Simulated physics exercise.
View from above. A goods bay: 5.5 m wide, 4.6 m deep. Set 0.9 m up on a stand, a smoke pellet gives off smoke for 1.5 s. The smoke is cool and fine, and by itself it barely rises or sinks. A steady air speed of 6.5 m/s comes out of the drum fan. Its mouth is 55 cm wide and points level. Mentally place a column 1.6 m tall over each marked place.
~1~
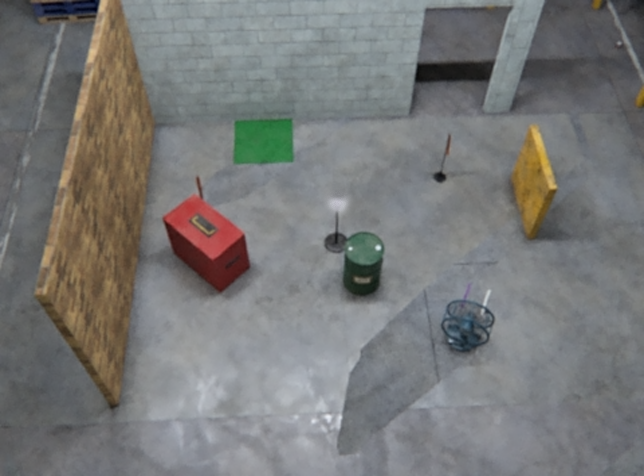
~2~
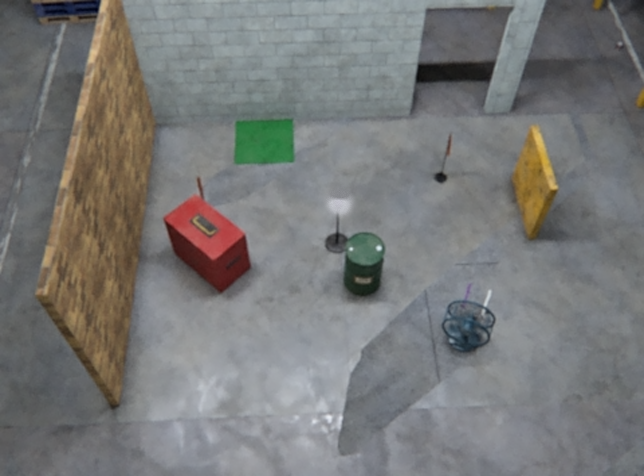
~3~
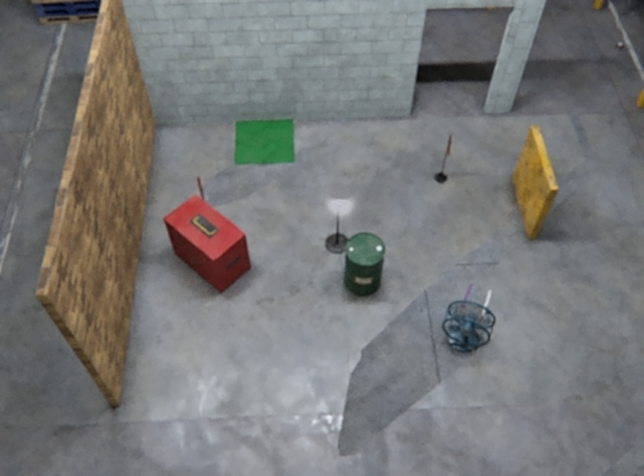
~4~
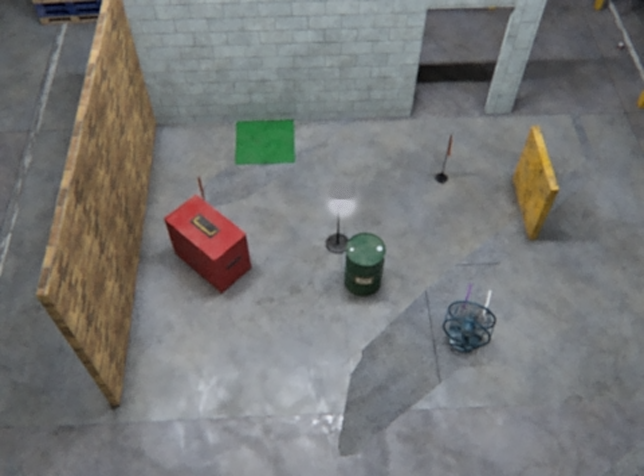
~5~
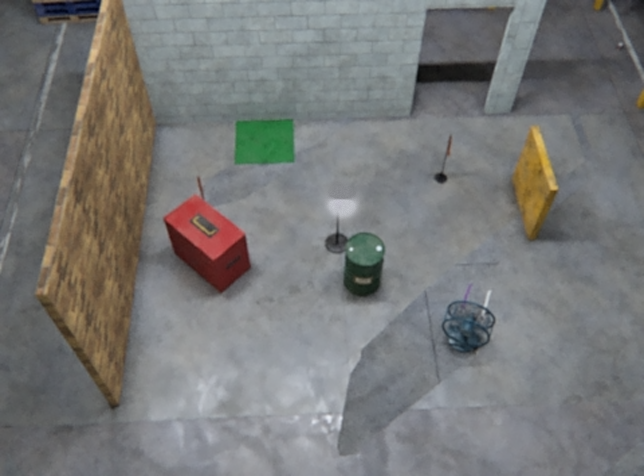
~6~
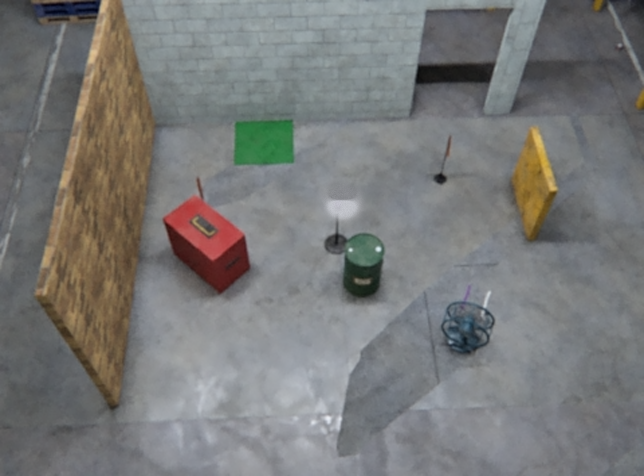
A small puff of pale smoke hangs almost still above a stand beside a green barrel, between a red case and a round caged fan, while the ribbons, green mat and upright panels around the bay show no clear movement.
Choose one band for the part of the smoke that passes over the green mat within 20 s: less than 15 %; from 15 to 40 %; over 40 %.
I would say not even 15 %.
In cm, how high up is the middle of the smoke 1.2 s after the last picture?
90 cm.
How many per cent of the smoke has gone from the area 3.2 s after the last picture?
Estimate: Some 0 in a hundred.
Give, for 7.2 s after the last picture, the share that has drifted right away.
I'd say near 0 per cent.
Then, 1.2 s after the last picture we count, 0 % has passed over the green mat, with 100 % still about or yet to come, and the middle of the rest is near (350, 202).
Then, 3.2 s after the last picture we count, 0 % has passed over the green mat, with 100 % still about or yet to come, and the middle of the rest is near (370, 204).
Then, 7.2 s after the last picture we count, 0 % has passed over the green mat, with 100 % still about or yet to come, and the middle of the rest is near (414, 220).
Then, 19.2 s after the last picture we count, 0 % has passed over the green mat, with 8 % still about or yet to come.
